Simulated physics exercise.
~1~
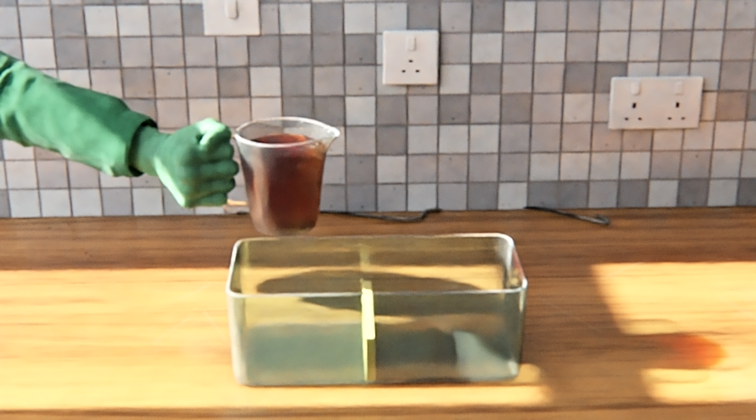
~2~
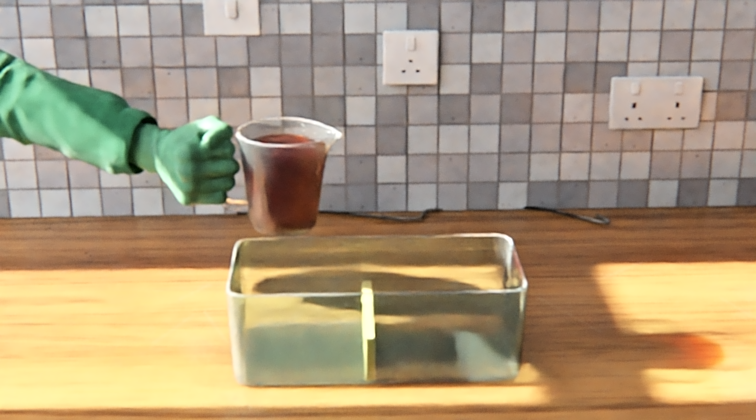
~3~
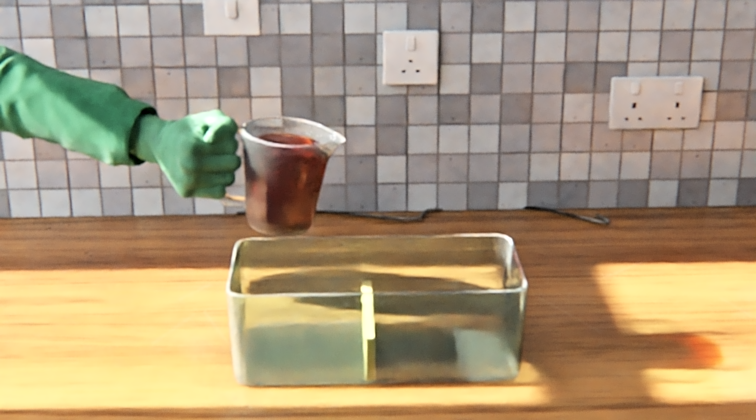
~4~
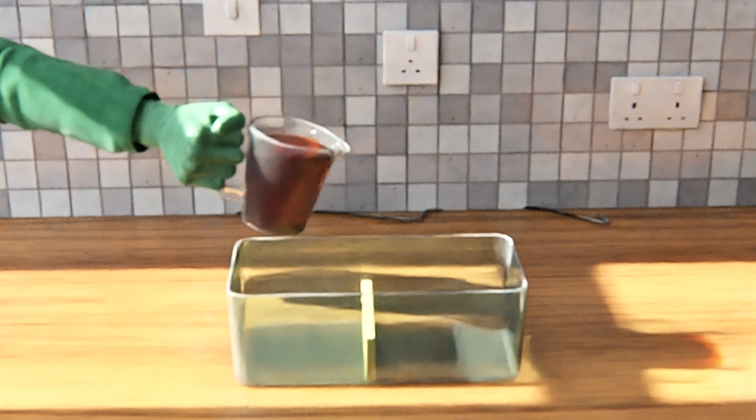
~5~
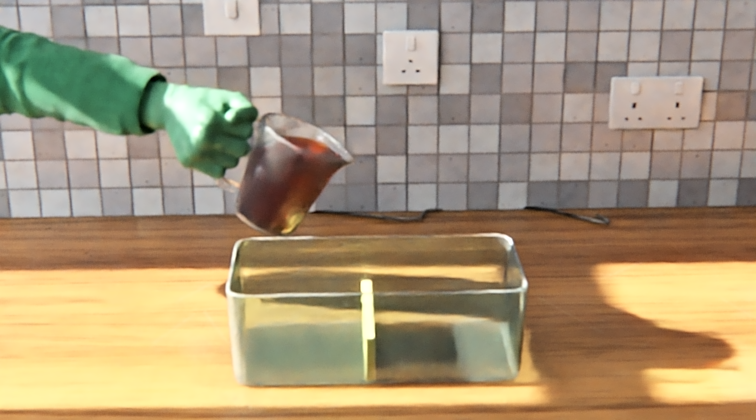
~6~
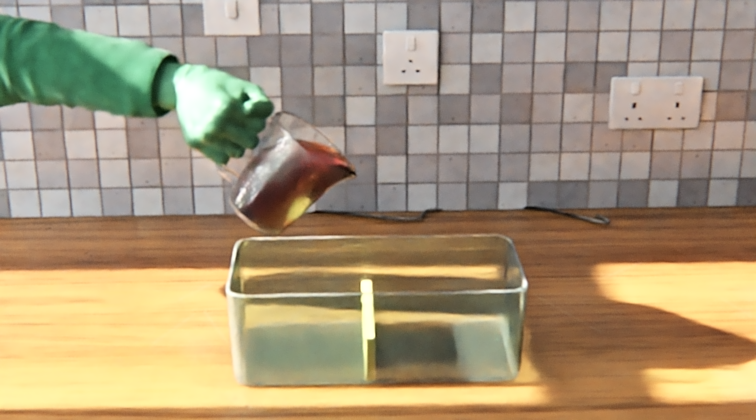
A green-gloved hand holds a clear jug of dark reddish-brown tea upright above a long, clear basin with a low yellowish wall across its floor. The hand rises slightly and tilts the jug steadily to the right, until the tea slants up to the lowered spout and just reaches its edge.
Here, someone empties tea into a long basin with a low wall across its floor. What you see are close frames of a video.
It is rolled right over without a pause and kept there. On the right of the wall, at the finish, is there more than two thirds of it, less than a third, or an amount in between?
There is an amount in between there.
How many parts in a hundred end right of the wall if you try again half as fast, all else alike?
Near 75 in a hundred.
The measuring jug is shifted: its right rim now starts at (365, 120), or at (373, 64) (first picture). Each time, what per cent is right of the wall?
95 and 90 in a hundred.
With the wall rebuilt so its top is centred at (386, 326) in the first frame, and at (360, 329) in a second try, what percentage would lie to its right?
Try 1: About 35 percent; try 2: About 80 percent.
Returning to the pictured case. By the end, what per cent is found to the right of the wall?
About 55 per cent.
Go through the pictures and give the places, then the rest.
Tilt 0°; pouring edge (339, 132); surface from (241, 146) to (326, 145); the long basin's rim runs from (232, 268) to (518, 263); the wall's top is at (368, 309), in the first frame.
Tilt 2°; pouring edge (341, 134); surface from (242, 145) to (326, 145), in the second frame.
Tilt 7°; pouring edge (345, 139); surface from (246, 142) to (329, 147), in the third frame.
Tilt 15°; pouring edge (350, 148); surface from (250, 142) to (335, 151), in the fourth frame.
Tilt 26°; pouring edge (355, 160); surface from (253, 154) to (340, 154), in the fifth frame.
Tilt 38°; pouring edge (357, 175); surface from (247, 165) to (350, 163); 1 per cent is over the edge, in the sixth frame.
A moment on, the measuring jug is tipped right over and 39 per cent is still to pour, 5 is left of the wall and 35 right of it.
Next, the measuring jug is tipped right over and 3 per cent is still to pour, 37 is left of the wall and 54 right of it.
Then the measuring jug is tipped right over and 0 per cent is still to pour, 42 is left of the wall and 56 right of it.
Later the measuring jug is tipped right over and 0 per cent is still to pour, 42 is left of the wall and 56 right of it.
In the end 42 per cent lies left of the wall, 56 right of it and 2 outside.
